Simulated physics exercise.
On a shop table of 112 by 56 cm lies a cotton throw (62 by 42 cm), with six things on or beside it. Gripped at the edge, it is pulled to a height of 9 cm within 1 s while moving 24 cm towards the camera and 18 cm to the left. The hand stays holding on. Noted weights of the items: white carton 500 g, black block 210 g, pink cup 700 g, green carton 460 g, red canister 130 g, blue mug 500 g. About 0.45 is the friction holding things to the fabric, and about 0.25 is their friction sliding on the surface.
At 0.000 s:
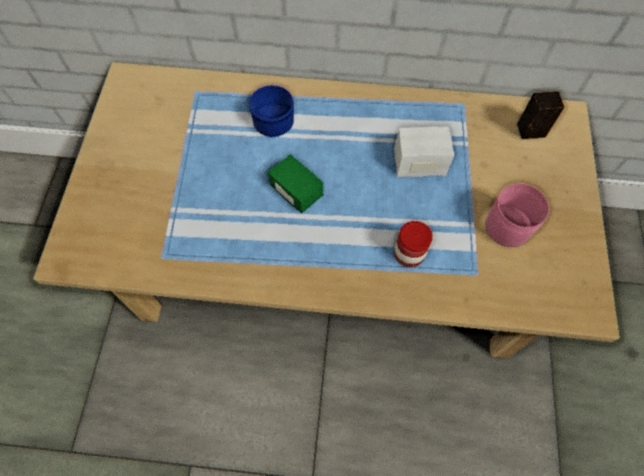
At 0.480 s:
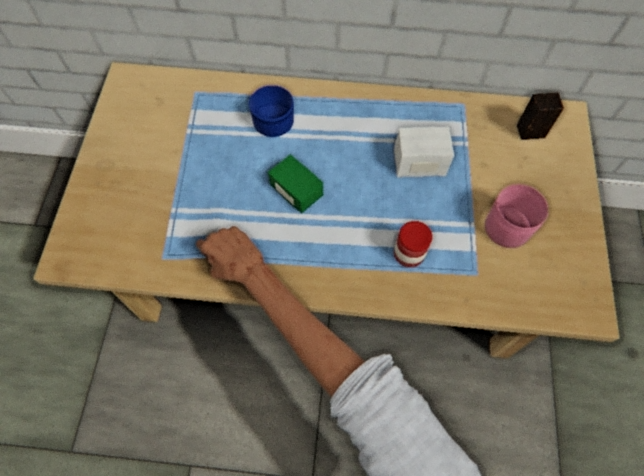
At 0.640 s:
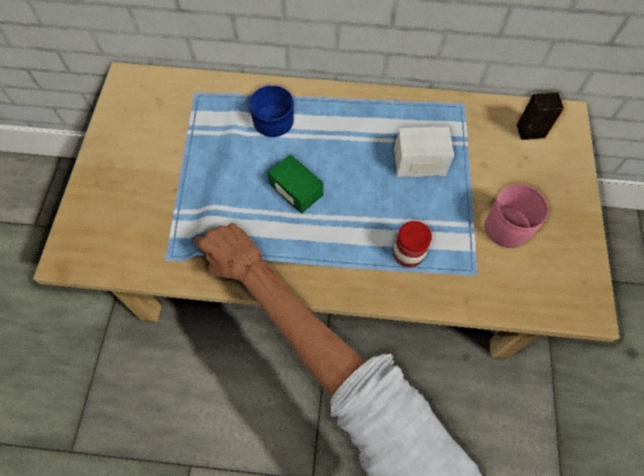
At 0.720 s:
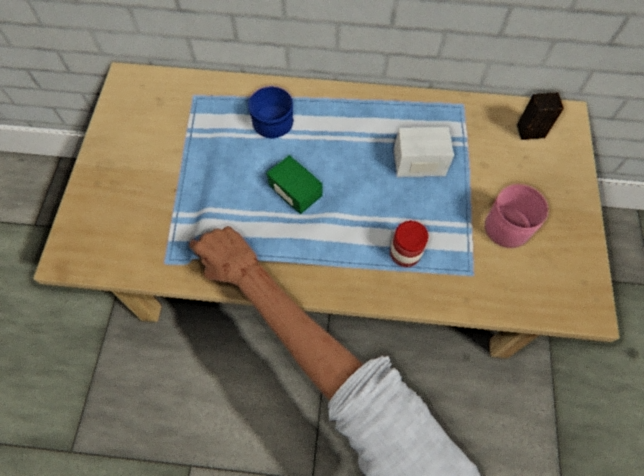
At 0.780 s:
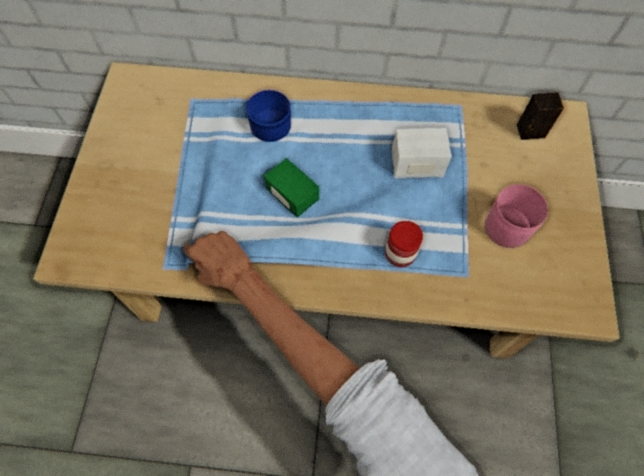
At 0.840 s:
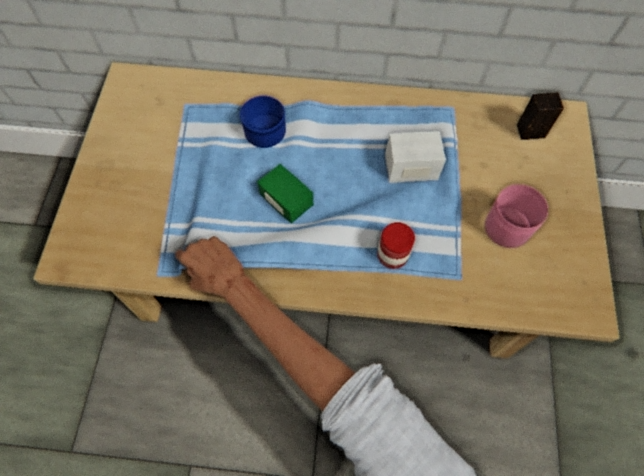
On a wooden table, a hand grips a blue striped cloth and drags it slightly left, objects riding along.
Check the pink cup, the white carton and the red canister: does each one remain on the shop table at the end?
Check: Pink cup - yes, it remains; white carton - yes, it remains; red canister - no, it falls.
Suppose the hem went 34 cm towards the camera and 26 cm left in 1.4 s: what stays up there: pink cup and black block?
Then: Pink cup stays on, black block stays on.
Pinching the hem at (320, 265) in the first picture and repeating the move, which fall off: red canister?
Note: At the end the red canister is not on top.
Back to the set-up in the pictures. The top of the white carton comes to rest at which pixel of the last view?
Roughly (288, 251).
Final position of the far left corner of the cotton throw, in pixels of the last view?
About (79, 183).
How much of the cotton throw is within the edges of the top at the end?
I'd say close to 55 per cent of it.
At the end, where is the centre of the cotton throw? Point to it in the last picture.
It sits near (187, 288) in pixels.
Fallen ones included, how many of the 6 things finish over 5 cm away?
All told, 4.
After 1.0 s, 95 % of the cotton throw is still over the top; white carton 11 cm off its start, red canister 11 cm off its start, green carton 12 cm off its start.
After 1.2 s, 80 % of the cotton throw is still over the top; red canister 21 cm off its start, white carton 20 cm off its start, blue mug 22 cm off its start.
After 1.4 s, 70 % of the cotton throw is still over the top; red canister over the edge, white carton 28 cm off its start at (318, 218), blue mug 30 cm off its start at (160, 186).
After 1.6 s, 60 % of the cotton throw is still over the top; red canister over the edge, white carton 32 cm off its start, green carton 33 cm off its start.
After 3.2 s, 55 % of the cotton throw is still over the top; red canister over the edge, white carton 37 cm off its start at (288, 251), pink cup 0 cm off its start at (522, 206), green carton 38 cm off its start at (149, 310).
